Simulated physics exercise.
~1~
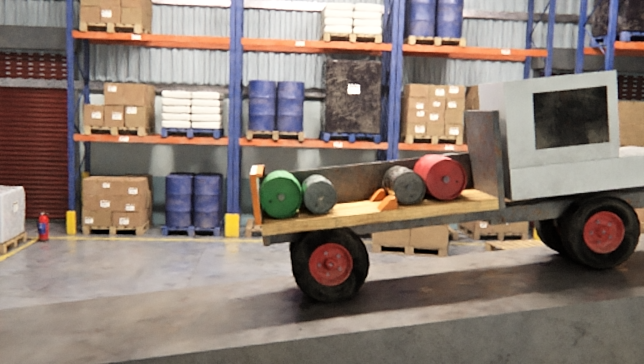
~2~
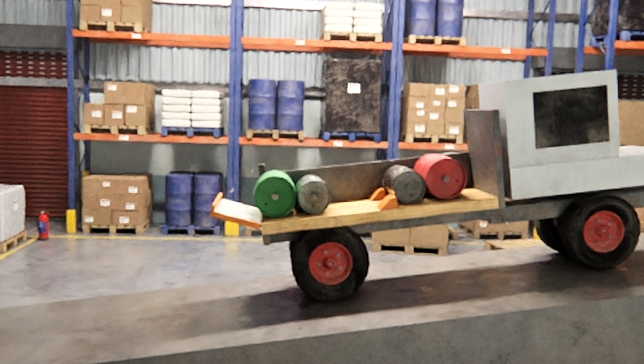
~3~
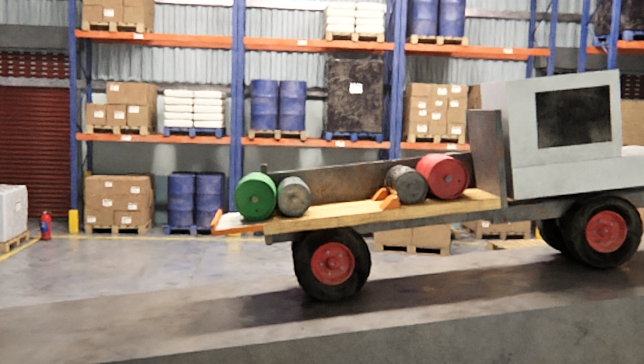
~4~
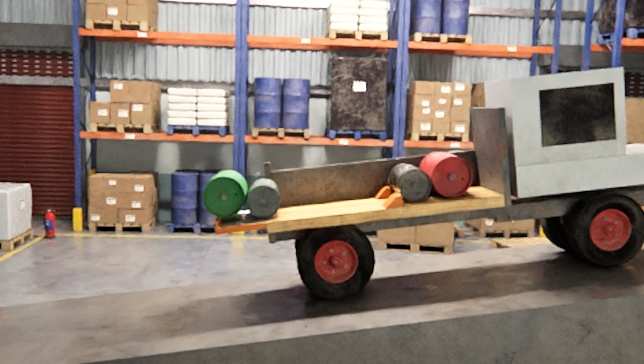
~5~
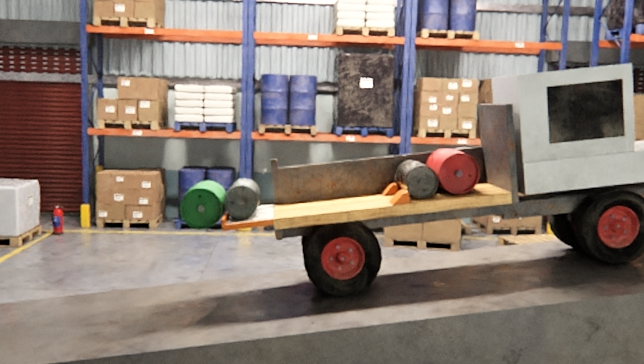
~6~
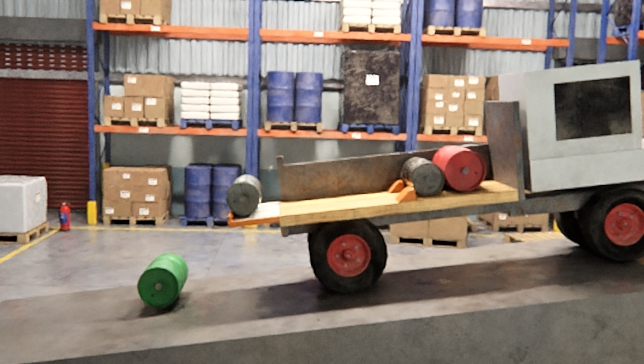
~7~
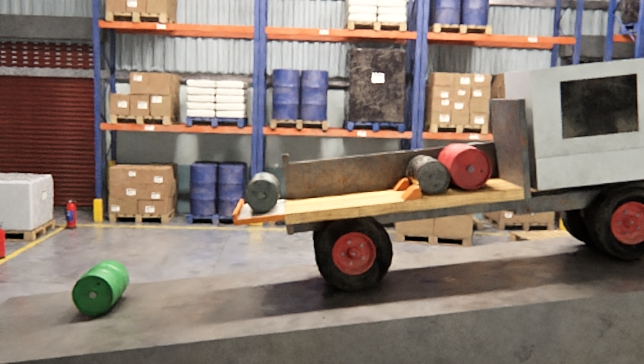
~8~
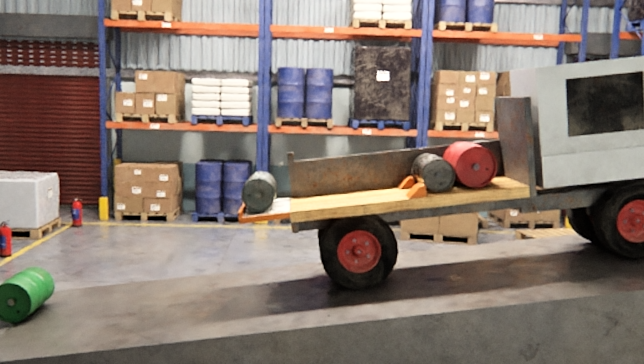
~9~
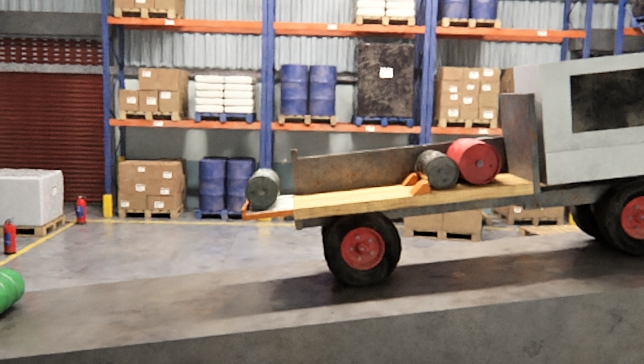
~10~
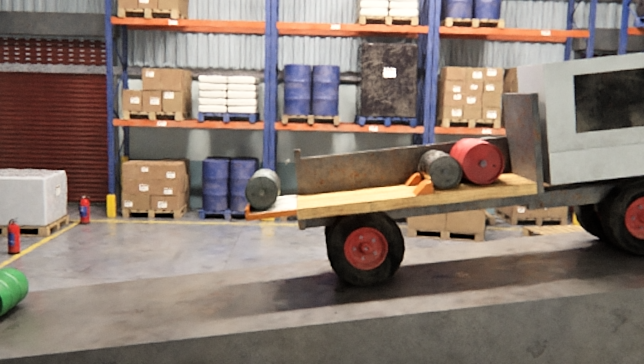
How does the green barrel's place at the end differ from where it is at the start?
At the start the green barrel is on the truck bed, just inside the raised tailgate. At the end it is on the ground at the far left, well behind the truck and partly out of view.
A green barrel rolls off a truck's lowered tailgate and ends on the ground, far left.
